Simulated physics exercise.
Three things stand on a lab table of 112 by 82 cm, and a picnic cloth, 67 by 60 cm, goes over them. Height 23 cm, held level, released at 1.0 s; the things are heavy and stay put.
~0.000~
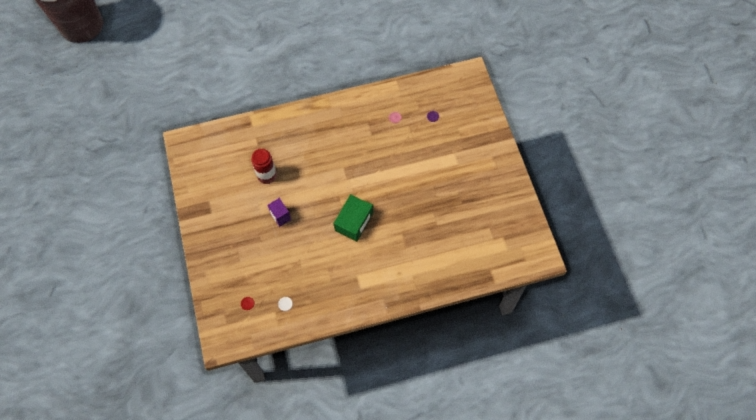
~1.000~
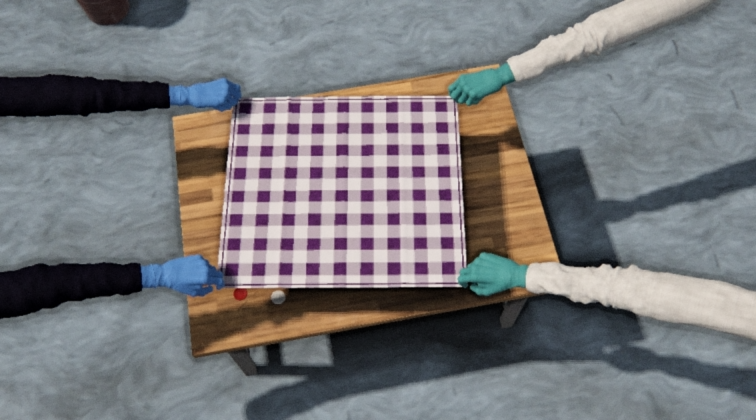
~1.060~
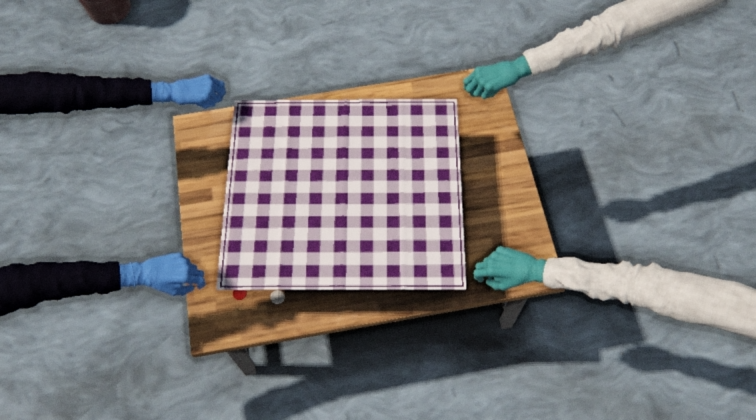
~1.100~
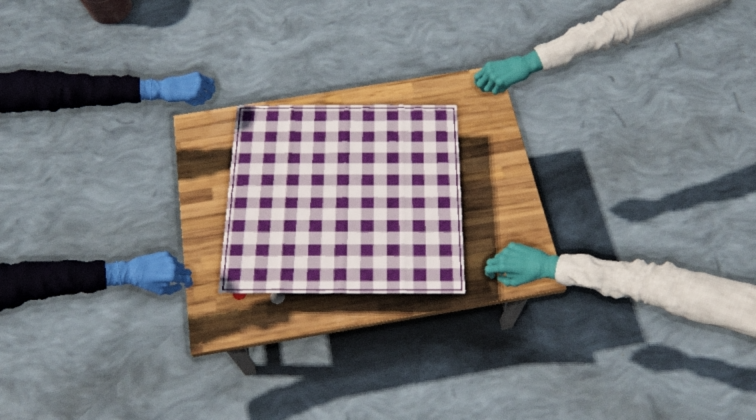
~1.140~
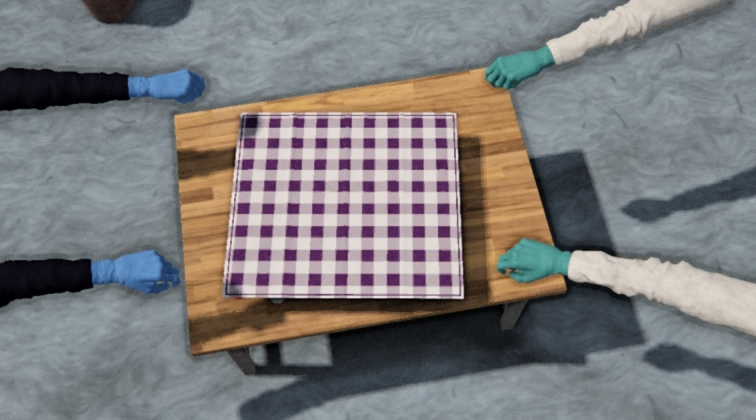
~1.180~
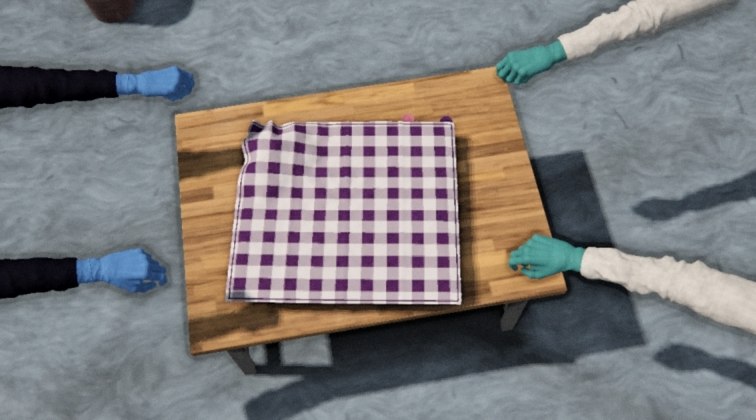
The video shows two pairs of gloved hands holding a purple and white checkered cloth level over a wooden table with a bottle, carton and box, then letting go and drawing back as it sinks, its upper-left corner crumpling.
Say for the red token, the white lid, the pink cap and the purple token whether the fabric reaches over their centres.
The red token gets covered, the white lid ends under the cloth, the pink cap remains in the open, the purple token still shows.
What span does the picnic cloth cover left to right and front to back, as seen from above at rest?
Width about 74 centimetres, depth about 66 centimetres.
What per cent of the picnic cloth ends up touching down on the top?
Roughly 45 % of it.
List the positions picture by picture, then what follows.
Red token (247, 303); white lid (285, 304); pink cap (395, 117); purple token (433, 116); purple carton (278, 208), 7 cm tall; red bottle (261, 156), 13 cm tall; green box (353, 214), 6 cm tall, in the first picture.
Picnic cloth corners (216, 288) (234, 98) (457, 96) (467, 286); highest point 23 cm, lowest 23 cm, in the second picture.
Picnic cloth corners (217, 290) (235, 101); highest point 21 cm, lowest 21 cm, in the third picture.
Picnic cloth corners (219, 293) (238, 106); highest point 18 cm, lowest 18 cm, in the fourth picture.
Picnic cloth corners (222, 297) (241, 114); highest point 14 cm, lowest 14 cm, in the fifth picture.
Picnic cloth corners (226, 301) (251, 126) (453, 123) (461, 304); highest point 14 cm, lowest 8 cm, in the sixth picture.
At 1.4 s, 45 % of it is down, spanning 74 by 63 cm, above red token, white lid.
At 1.5 s, 45 % of it is down, spanning 74 by 65 cm, above red token, white lid.
At 1.7 s, 45 % of it is down, spanning 74 by 65 cm, above red token, white lid.
At 1.9 s, 45 % of it is down, spanning 74 by 65 cm, above red token, white lid.
At 2.7 s, 45 % of it is down, spanning 74 by 65 cm, above red token, white lid.
